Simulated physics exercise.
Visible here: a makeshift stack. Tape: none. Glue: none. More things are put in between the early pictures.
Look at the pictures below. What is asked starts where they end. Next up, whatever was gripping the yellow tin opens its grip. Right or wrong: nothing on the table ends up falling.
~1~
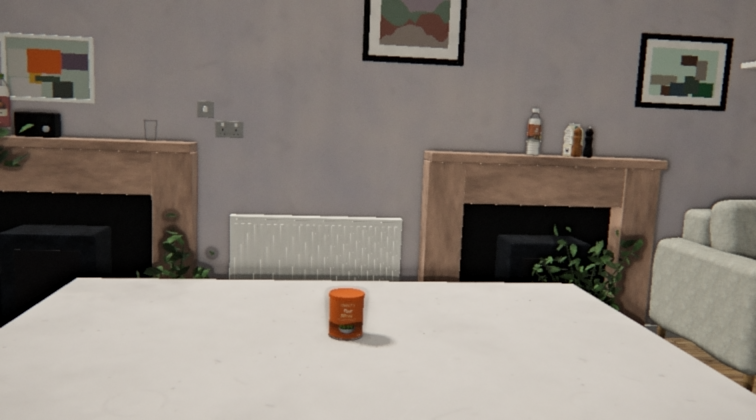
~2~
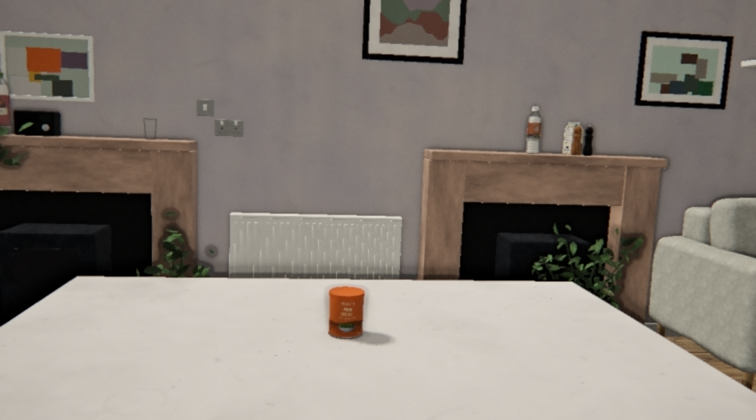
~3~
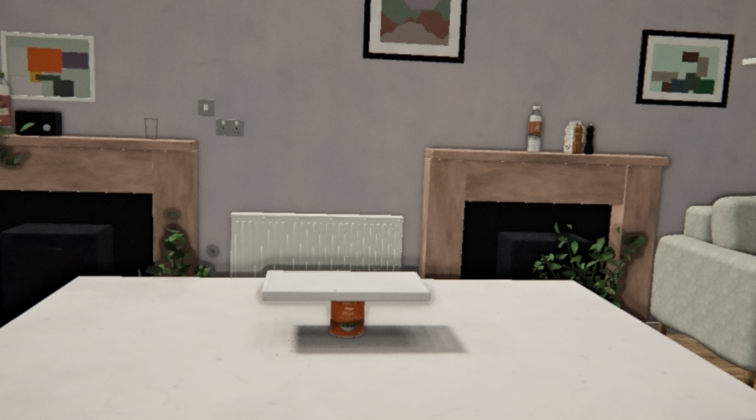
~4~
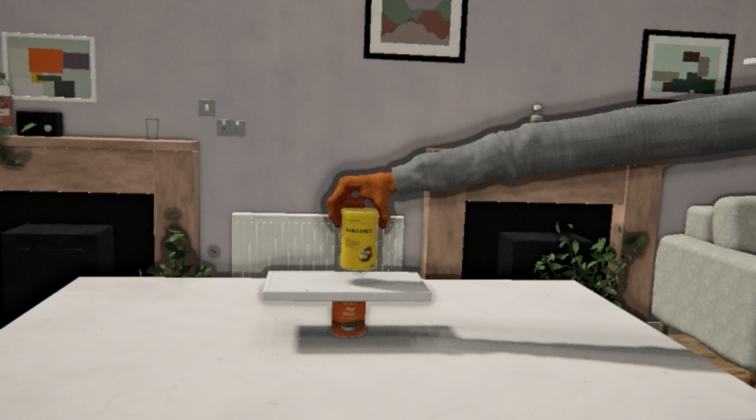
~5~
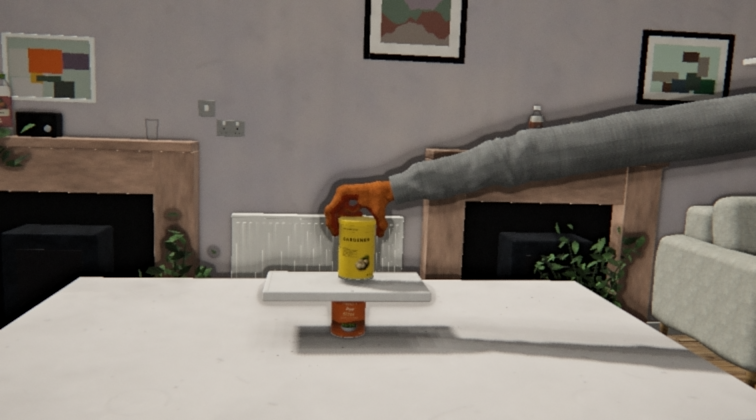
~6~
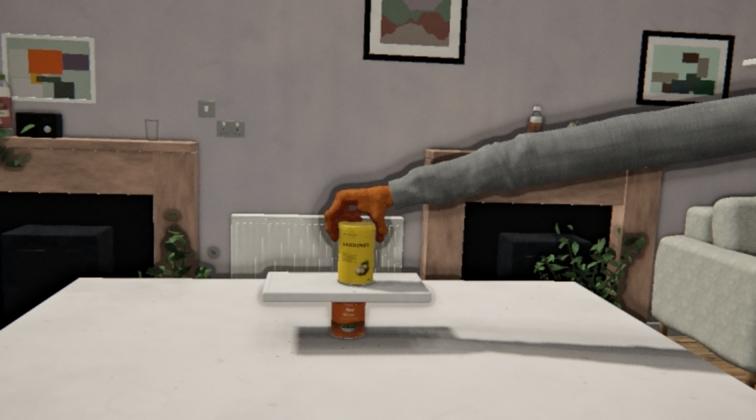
Right.
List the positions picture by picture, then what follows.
In the first frame, the last thing is not in view yet.
In the second frame, the last thing is not in view yet.
In the third frame, the last thing is not in view yet; white lid (345, 285).
The fourth frame shows coming down; yellow tin (359, 239); white lid (346, 285).
The fifth frame shows coming down; yellow tin (357, 248); white lid (346, 286).
The sixth frame shows in place under the hand; yellow tin (356, 253); white lid (346, 286).
Then, 0.80 s after the last picture, nothing has stirred.
Then, 1.80 s after the last picture, things are still on the move.
At rest, all 3 in place. Seen from the same camera at the end, yellow tin near (356, 253). The stack holds.
